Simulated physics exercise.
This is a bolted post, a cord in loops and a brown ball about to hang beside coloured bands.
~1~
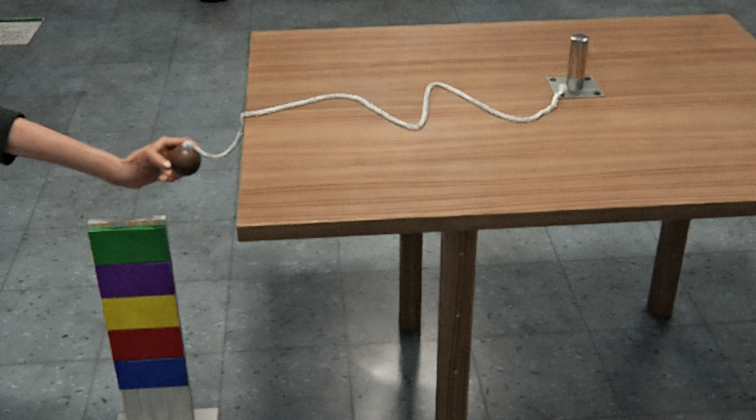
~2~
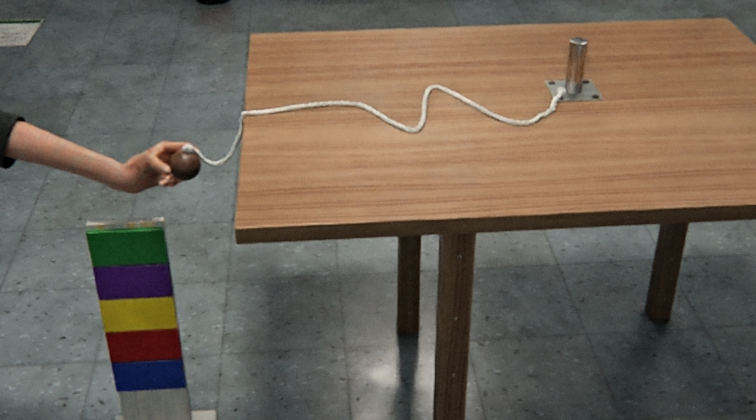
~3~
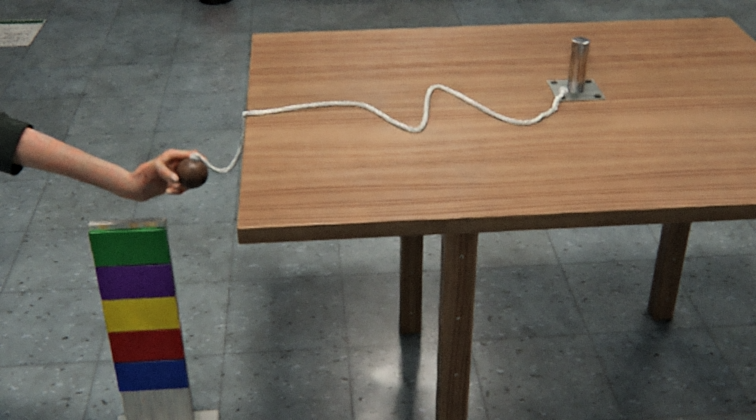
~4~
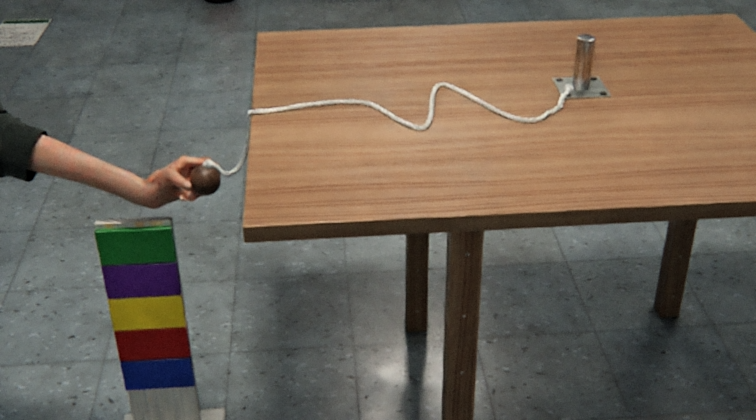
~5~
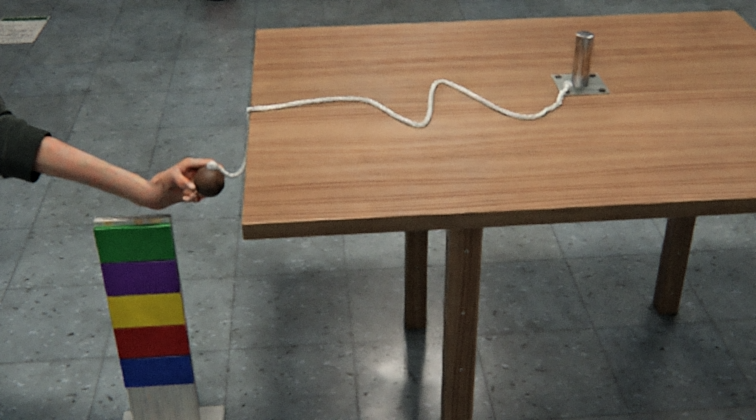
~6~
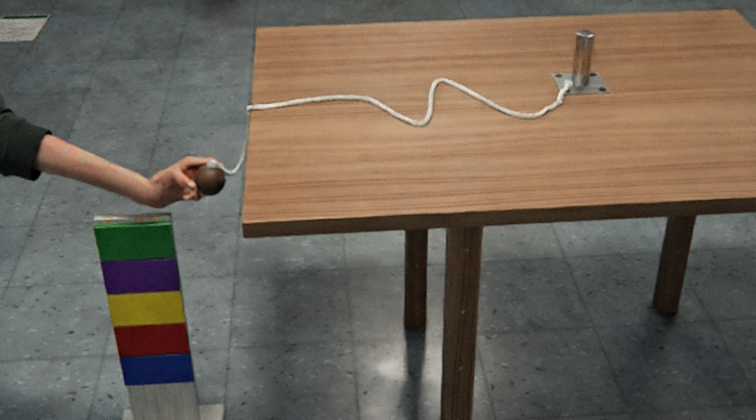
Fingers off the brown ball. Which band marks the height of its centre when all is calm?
Its centre hangs level with the blue band.
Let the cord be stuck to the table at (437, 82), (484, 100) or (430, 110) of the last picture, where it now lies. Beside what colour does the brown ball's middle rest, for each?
In that order: Yellow; red; purple.
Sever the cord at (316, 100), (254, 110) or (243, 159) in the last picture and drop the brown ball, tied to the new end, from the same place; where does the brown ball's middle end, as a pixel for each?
In that order: (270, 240), (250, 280) and (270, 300).
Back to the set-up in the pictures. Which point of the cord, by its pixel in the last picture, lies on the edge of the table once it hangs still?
Near (415, 123).
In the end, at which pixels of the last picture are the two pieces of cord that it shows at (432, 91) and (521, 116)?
About (335, 104), and the other about (471, 92).
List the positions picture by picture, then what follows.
The first picture shows brown ball (185, 161); green (129, 247); purple (135, 281); yellow (141, 314); red (146, 345); blue (151, 375).
The second picture shows brown ball (185, 165); cord through (546, 114) (468, 102) (424, 112) (367, 108) (260, 113).
The third picture shows brown ball (193, 173).
The fourth picture shows brown ball (206, 180); cord through (554, 112) (476, 100) (431, 110) (374, 106) (267, 111).
The fifth picture shows brown ball (209, 182).
The sixth picture shows brown ball (210, 181); cord through (553, 107) (475, 95) (431, 106) (373, 102) (266, 107).
Early on, ball near (258, 324); level with red.
Midway, ball near (285, 352); level with blue.
Near the end, ball near (258, 357); level with blue.
Finally, ball near (280, 354); level with blue. Its middle rests at the blue band.
